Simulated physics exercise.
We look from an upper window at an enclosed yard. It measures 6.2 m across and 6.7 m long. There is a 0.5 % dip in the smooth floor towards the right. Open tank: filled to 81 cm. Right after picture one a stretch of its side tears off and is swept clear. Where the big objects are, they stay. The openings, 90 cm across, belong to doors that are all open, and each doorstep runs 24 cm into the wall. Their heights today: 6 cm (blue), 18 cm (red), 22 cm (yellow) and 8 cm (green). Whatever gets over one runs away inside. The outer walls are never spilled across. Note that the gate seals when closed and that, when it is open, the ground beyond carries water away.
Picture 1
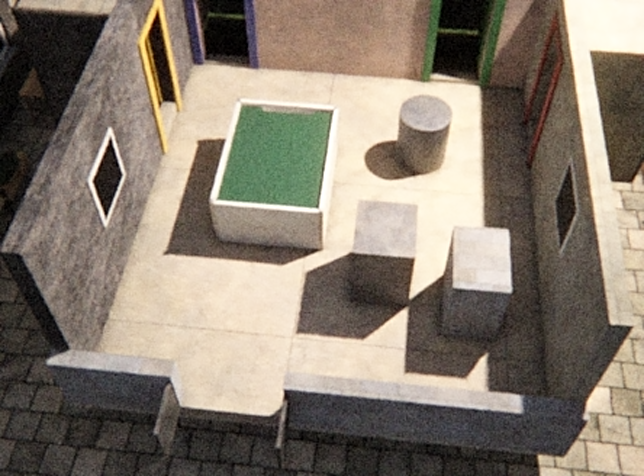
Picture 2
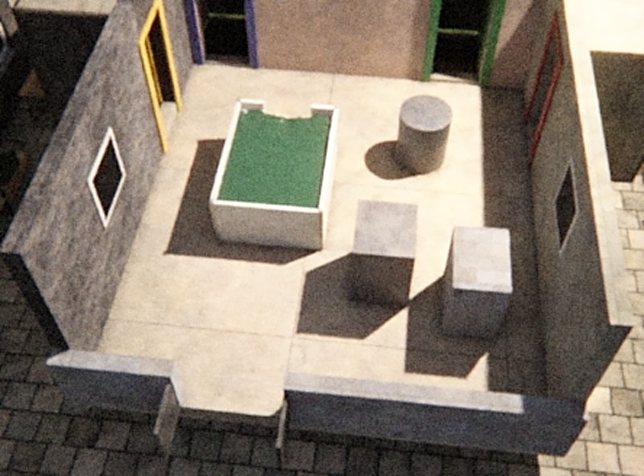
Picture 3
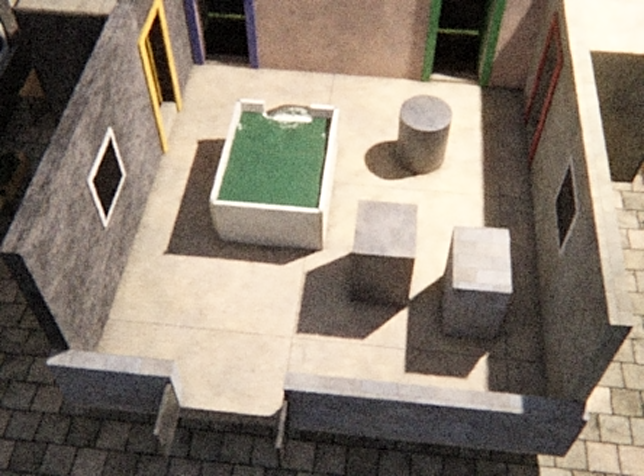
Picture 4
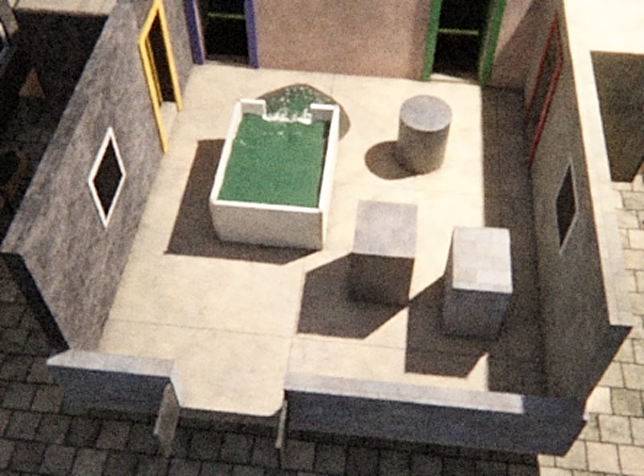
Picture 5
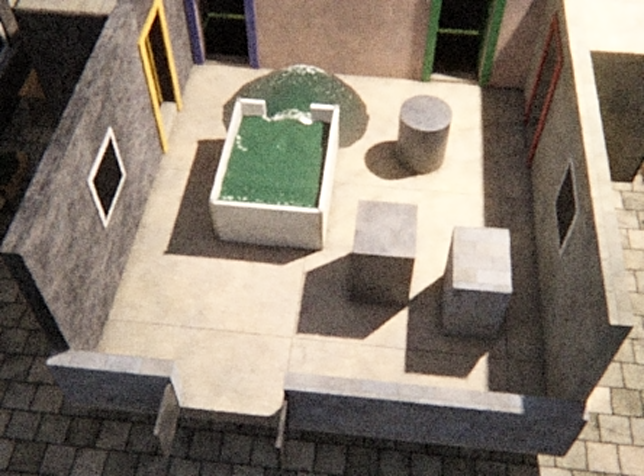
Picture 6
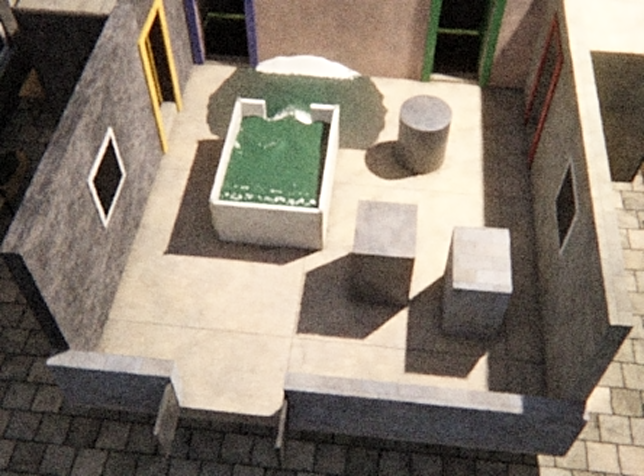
In a walled yard, green water pours from a gap in a tank's far side and spreads outward.
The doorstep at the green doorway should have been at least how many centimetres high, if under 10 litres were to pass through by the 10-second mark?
At least some 7.5 cm.
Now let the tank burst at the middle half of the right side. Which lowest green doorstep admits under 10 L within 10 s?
Then 13.5 cm.
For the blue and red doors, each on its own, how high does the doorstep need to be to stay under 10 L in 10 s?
You'd want about 27 centimetres at blue and about 15 centimetres at red.
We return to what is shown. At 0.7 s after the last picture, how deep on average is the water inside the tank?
On average, around 56 cm.
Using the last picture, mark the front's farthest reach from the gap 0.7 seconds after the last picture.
In the last picture, around (471, 86).
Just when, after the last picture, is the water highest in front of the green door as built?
At roughly 1.0 s.
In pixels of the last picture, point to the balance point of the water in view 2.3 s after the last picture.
The water's centre is at about (310, 142).
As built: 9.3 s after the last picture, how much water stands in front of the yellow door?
A ruler would read roughly 4.0 cm.
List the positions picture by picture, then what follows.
In the first picture, still water, 81 cm deep, in the open tank at (278, 156); the green door at (462, 39) is dry.
In the second picture, the gap is on the far side, the front 0.3 m out at a hidden place; the back of the open tank holds 81 cm.
In the third picture, water pours out on the far side and has run 0.9 m, to a hidden place; about 12 cm deep outside, 81 cm at the back.
In the fourth picture, water pours out on the far side and has run 1.5 m, to (295, 87); about 8 cm deep outside, 81 cm at the back.
In the fifth picture, the gap is on the far side, the front 1.9 m out at (326, 74); the back of the open tank holds 77 cm.
In the sixth picture, the gap is on the far side, the front 2.1 m out at (365, 77); the back of the open tank holds 68 cm; 1.5 m in a straight line remain to the green door at (462, 39).
Then, 0.7 s after the last picture water covers 20 % of the floor, deepest (46 cm) near (294, 140); 6 cm at the green door, 0 litres in over its 8 cm doorstep.
Then, 2.3 s after the last picture water covers 40 % of the floor, deepest (29 cm) near (294, 140); 8 cm at the green door, 1 litre in over its 8 cm doorstep.
Then, 9.3 s after the last picture water covers 95 % of the floor, deepest (11 cm) near (531, 426); 6 cm at the green door, 7 litres in over its 8 cm doorstep.
At the green door as built, the water peaked near 10 cm, 1.1 s after the last picture.
Run again over the same 10 s with other heights there, 19 litres in over 6 cm, 5 litres over 8.5 cm. The limit of 10 litres is kept from about 7.5 cm up.
